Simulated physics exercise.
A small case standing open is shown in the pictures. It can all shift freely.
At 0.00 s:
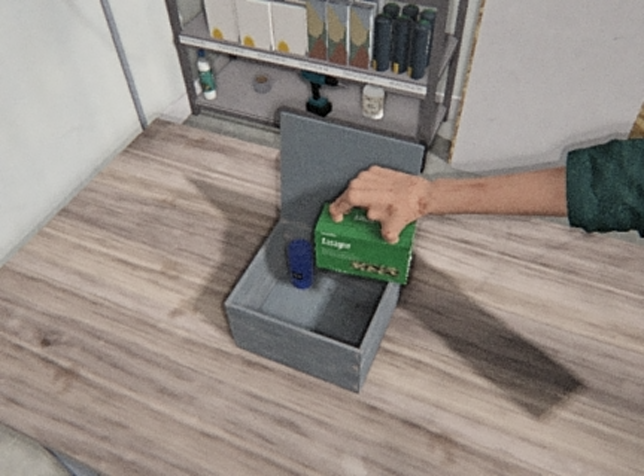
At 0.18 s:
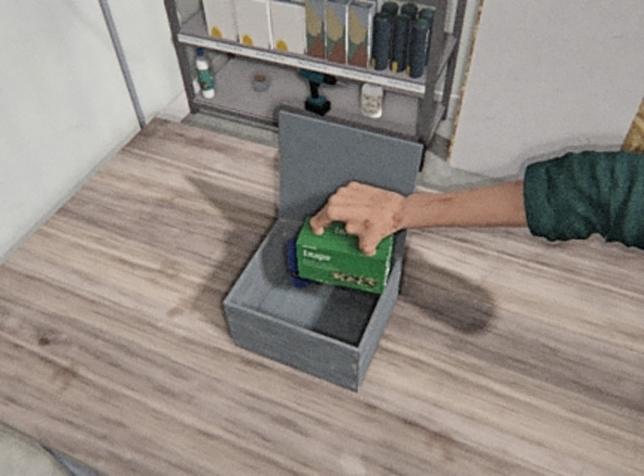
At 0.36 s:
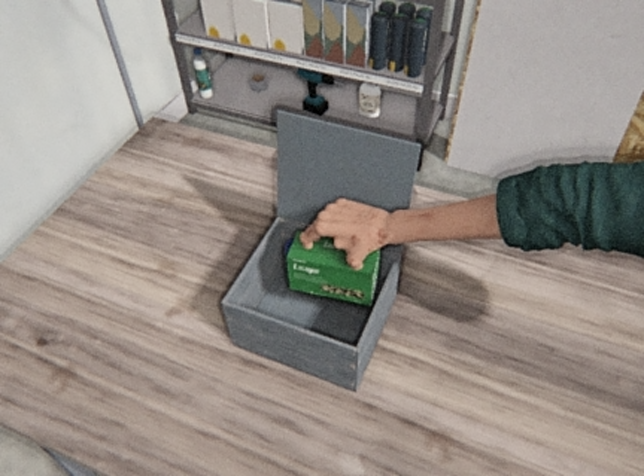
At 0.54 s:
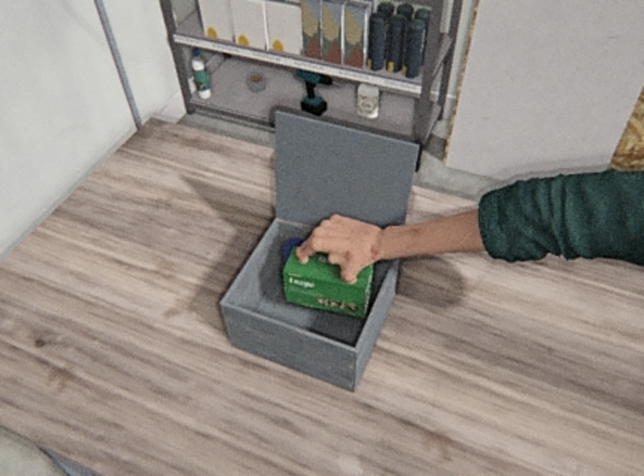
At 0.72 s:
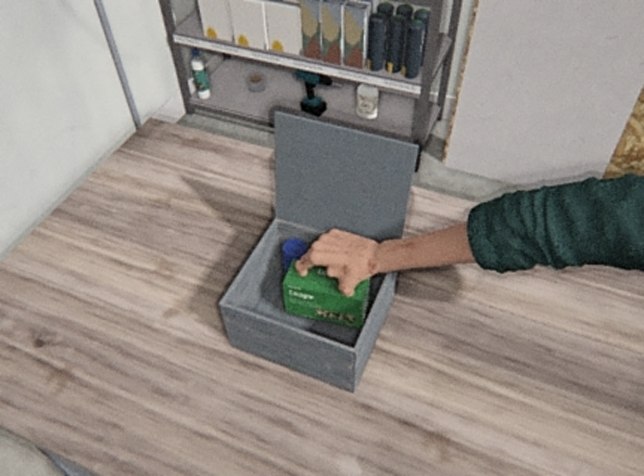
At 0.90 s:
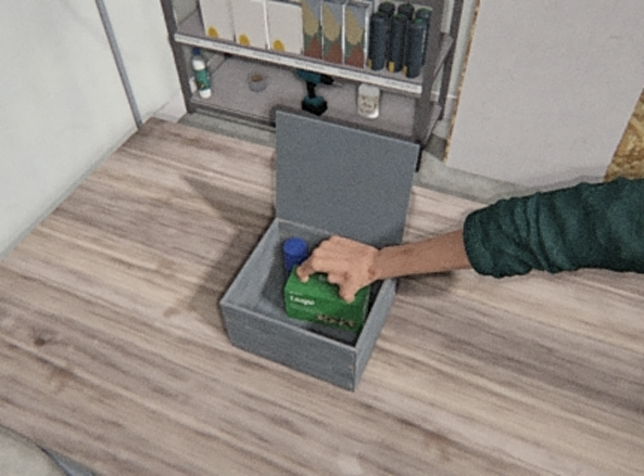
A hand in a dark green sleeve, reaching in from the right, holds a green carton over an open grey case on a wood-grain table, seen from above at an angle. A small blue container stands inside the case at the left, and a shelf of boxes and dark bottles is behind. The hand moves the carton left, then lowers it into the case beside the blue container, still gripping it.
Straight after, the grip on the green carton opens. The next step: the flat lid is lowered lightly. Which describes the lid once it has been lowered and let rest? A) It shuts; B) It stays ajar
(A) It shuts.
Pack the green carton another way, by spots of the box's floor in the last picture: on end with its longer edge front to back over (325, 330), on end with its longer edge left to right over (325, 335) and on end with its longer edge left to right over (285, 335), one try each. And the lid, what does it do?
Going through the three tries, the lid hangs open, then hangs open, then hangs open.
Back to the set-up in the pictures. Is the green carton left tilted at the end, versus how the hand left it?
In the end, it keeps its orientation.
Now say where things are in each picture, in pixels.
The first frame shows on its way; green carton (365, 244); blue shaker (301, 265).
The second frame shows on its way; green carton (345, 255).
The third frame shows on its way; green carton (334, 268).
The fourth frame shows on its way; green carton (329, 282).
The fifth frame shows on its way; green carton (327, 294).
The sixth frame shows put in, still held; green carton (328, 299); blue shaker (297, 263).
After 2.40 s, lid 72° above the rim.
After 2.70 s, lid 35° above the rim.
At rest (3.4 s), lid shut; both in place. Seen from the same camera at the end, green carton near (328, 299).
